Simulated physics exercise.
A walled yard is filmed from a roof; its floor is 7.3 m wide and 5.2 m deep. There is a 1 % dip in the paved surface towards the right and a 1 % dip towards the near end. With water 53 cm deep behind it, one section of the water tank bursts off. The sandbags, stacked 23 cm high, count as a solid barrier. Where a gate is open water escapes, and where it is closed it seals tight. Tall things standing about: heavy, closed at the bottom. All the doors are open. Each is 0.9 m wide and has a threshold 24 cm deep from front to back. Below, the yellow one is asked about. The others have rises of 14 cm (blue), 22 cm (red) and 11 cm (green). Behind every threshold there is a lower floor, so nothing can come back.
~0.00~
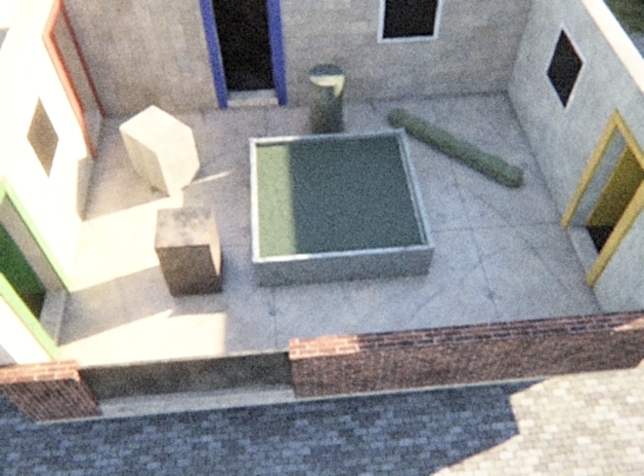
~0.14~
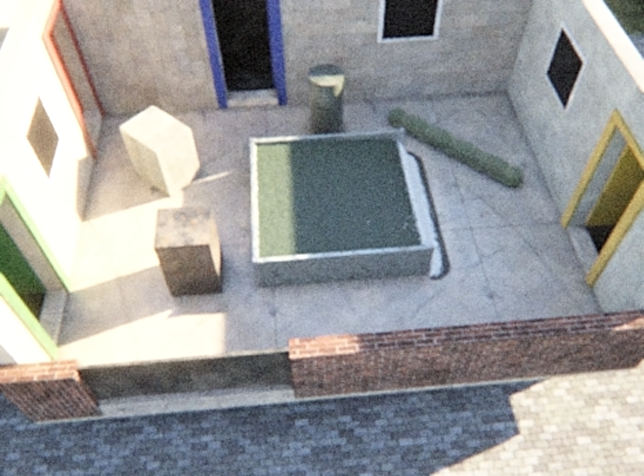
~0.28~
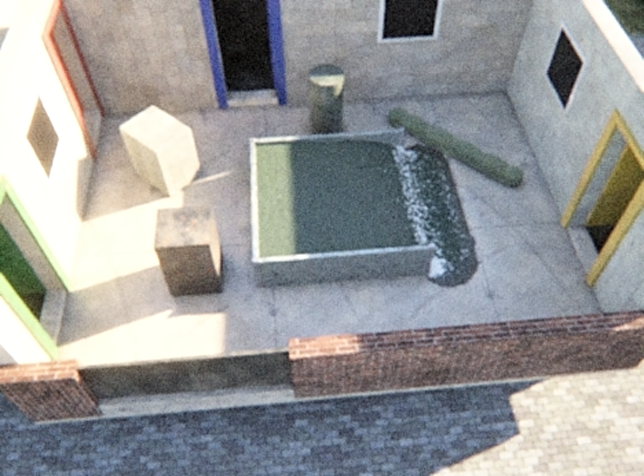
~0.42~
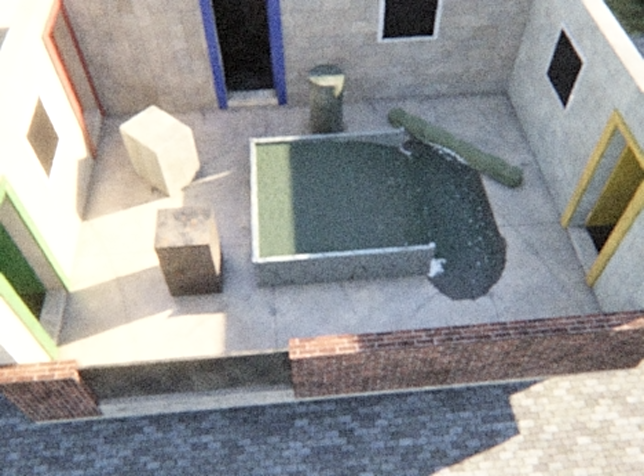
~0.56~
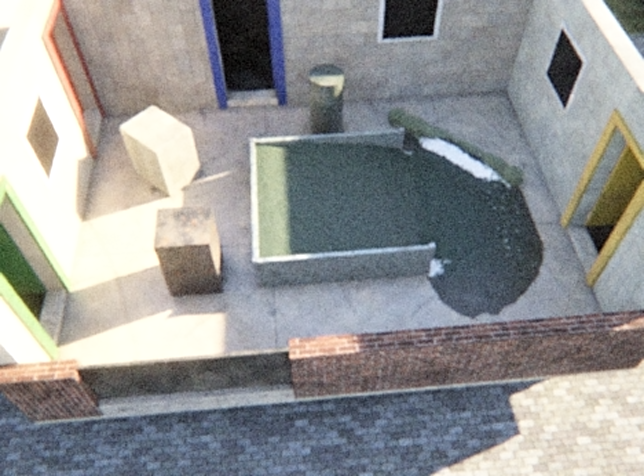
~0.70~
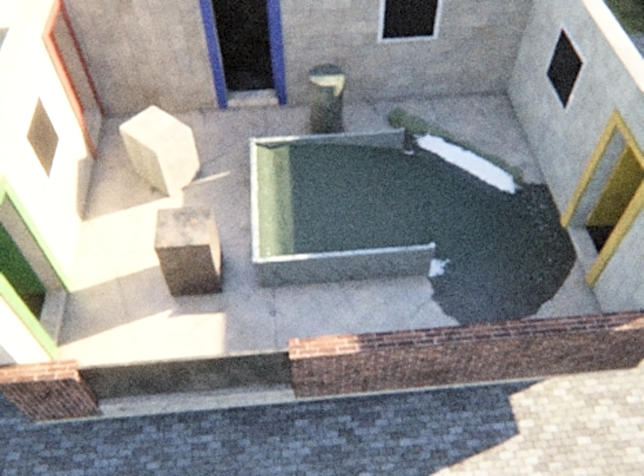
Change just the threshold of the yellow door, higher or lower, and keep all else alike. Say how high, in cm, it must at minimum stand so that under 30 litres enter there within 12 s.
It must stand at least about 31 cm high.
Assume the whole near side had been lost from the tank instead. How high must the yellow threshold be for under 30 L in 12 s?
Then something near 15 cm.
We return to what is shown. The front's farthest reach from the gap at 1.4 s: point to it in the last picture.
Pixel close to (611, 345).
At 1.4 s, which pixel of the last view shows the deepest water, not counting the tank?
Around pixel (557, 218).
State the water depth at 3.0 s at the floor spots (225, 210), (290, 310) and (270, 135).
Roughly 0, 0 and 0 cm, in turn.
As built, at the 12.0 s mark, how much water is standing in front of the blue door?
You'd measure close to 7.0 cm there.
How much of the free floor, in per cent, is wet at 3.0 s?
40 %.
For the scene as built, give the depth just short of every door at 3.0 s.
Depths in cm: Blue 0, yellow 28, red 0, green 0.
After 1.4 s water covers 25 % of the floor, deepest (44 cm) near (557, 218); 29 cm at the yellow door, 44 litres in over its 9 cm threshold.
After 3.0 s water covers 40 % of the floor, deepest (44 cm) near (611, 345); 28 cm at the yellow door, 292 litres in over its 9 cm threshold.
After 12.0 s water covers 95 % of the floor, deepest (11 cm) near (295, 371); 9 cm at the yellow door, 505 litres in over its 9 cm threshold.
At the yellow door as built, the water arrived by 0.8 s and peaked near 34 cm at 2.0 s.
Run again over the same 12 s with other heights there, 83 litres in over 25 cm, 15 litres over 33.5 cm. The limit of 30 litres is kept from about 31 cm up.
